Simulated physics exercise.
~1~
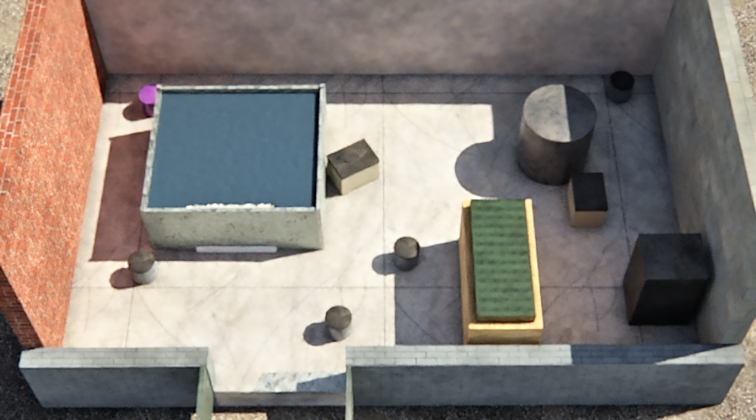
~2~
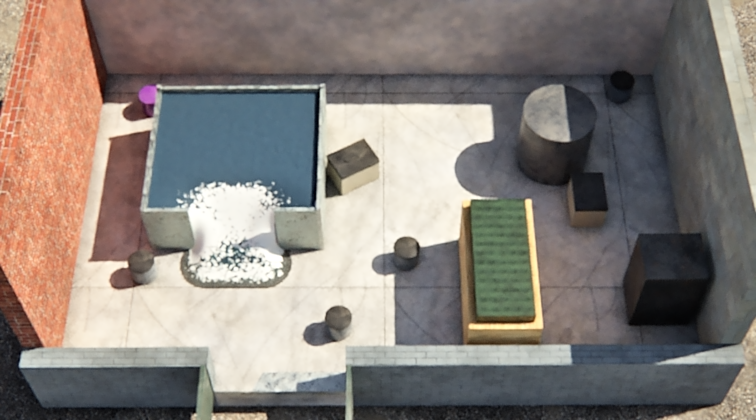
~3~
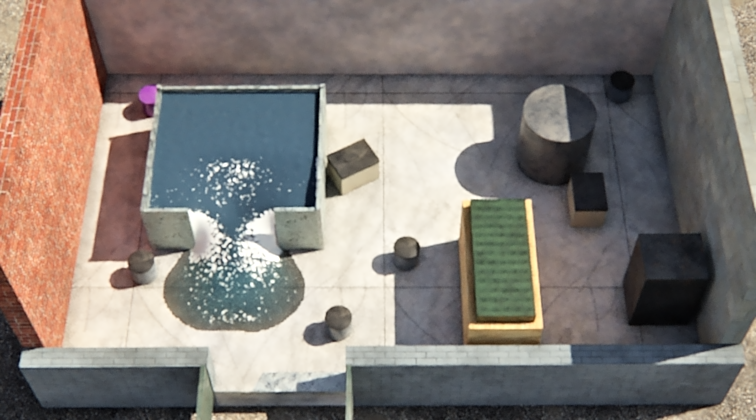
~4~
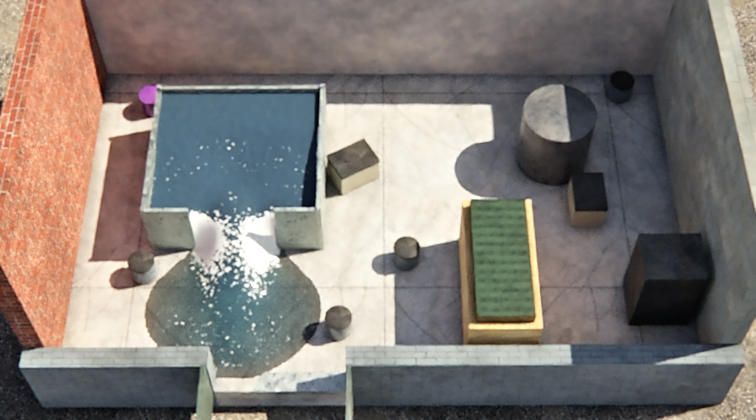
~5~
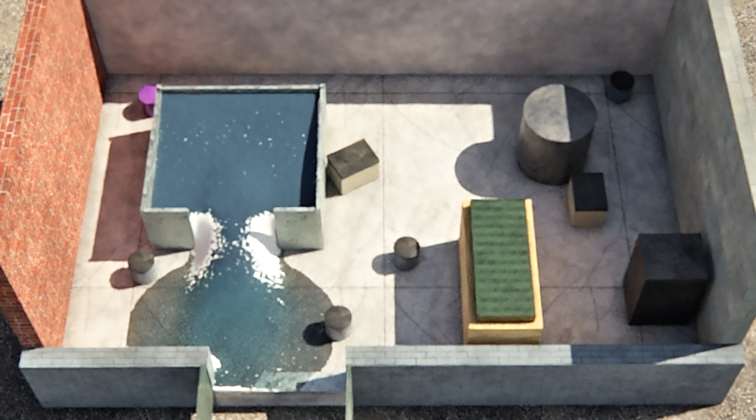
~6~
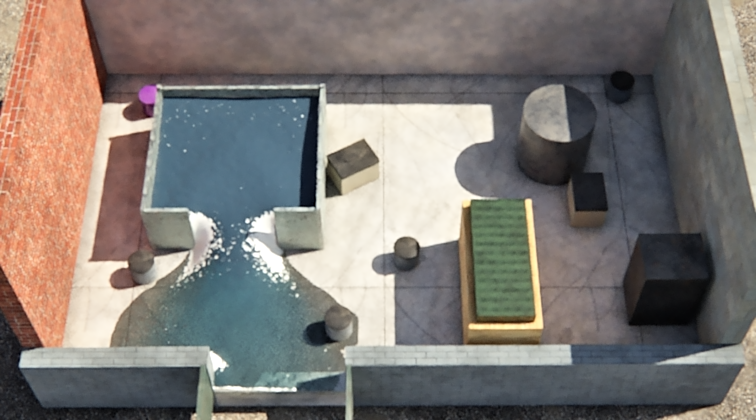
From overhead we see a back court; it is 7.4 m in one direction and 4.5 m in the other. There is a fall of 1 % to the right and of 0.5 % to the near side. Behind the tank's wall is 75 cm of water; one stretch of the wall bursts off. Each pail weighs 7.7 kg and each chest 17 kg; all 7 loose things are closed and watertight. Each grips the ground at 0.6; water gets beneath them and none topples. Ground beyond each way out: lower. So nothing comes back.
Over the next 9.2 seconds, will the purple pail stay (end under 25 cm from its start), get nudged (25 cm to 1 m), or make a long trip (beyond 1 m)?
Badly dislodged.
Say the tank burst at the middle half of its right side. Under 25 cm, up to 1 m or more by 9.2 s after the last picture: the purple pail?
In that case the purple pail barely shifts.
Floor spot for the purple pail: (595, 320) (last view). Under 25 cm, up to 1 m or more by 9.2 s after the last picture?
I'd say it does not really move.
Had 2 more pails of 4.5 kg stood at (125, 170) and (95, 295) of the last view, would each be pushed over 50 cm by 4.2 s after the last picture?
Well, the first one is higher and the other higher.
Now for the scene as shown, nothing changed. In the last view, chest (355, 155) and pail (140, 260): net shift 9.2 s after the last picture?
Taking them in turn, the shifts are 0 cm and 40 cm.
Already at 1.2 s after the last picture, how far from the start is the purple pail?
About 0 cm.
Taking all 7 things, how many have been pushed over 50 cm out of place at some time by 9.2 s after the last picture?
I count 2 of them.
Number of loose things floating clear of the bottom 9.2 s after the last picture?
At that point I count 0.
Then, 1.2 s after the last picture the purple pail is near (151, 94), 0.0 m from its start, aground; 0 of 7 are out; 0 afloat.
Then, 3.8 s after the last picture the purple pail is near (241, 90), 1.2 m from its start, aground; 0 of 7 are out; 0 afloat.
Then, 6.2 s after the last picture the purple pail is near (341, 96), 2.5 m from its start, aground; 0 of 7 are out; 0 afloat.
Then, 9.2 s after the last picture the purple pail is near (356, 98), 2.7 m from its start, aground; 0 of 7 are out; 0 afloat.
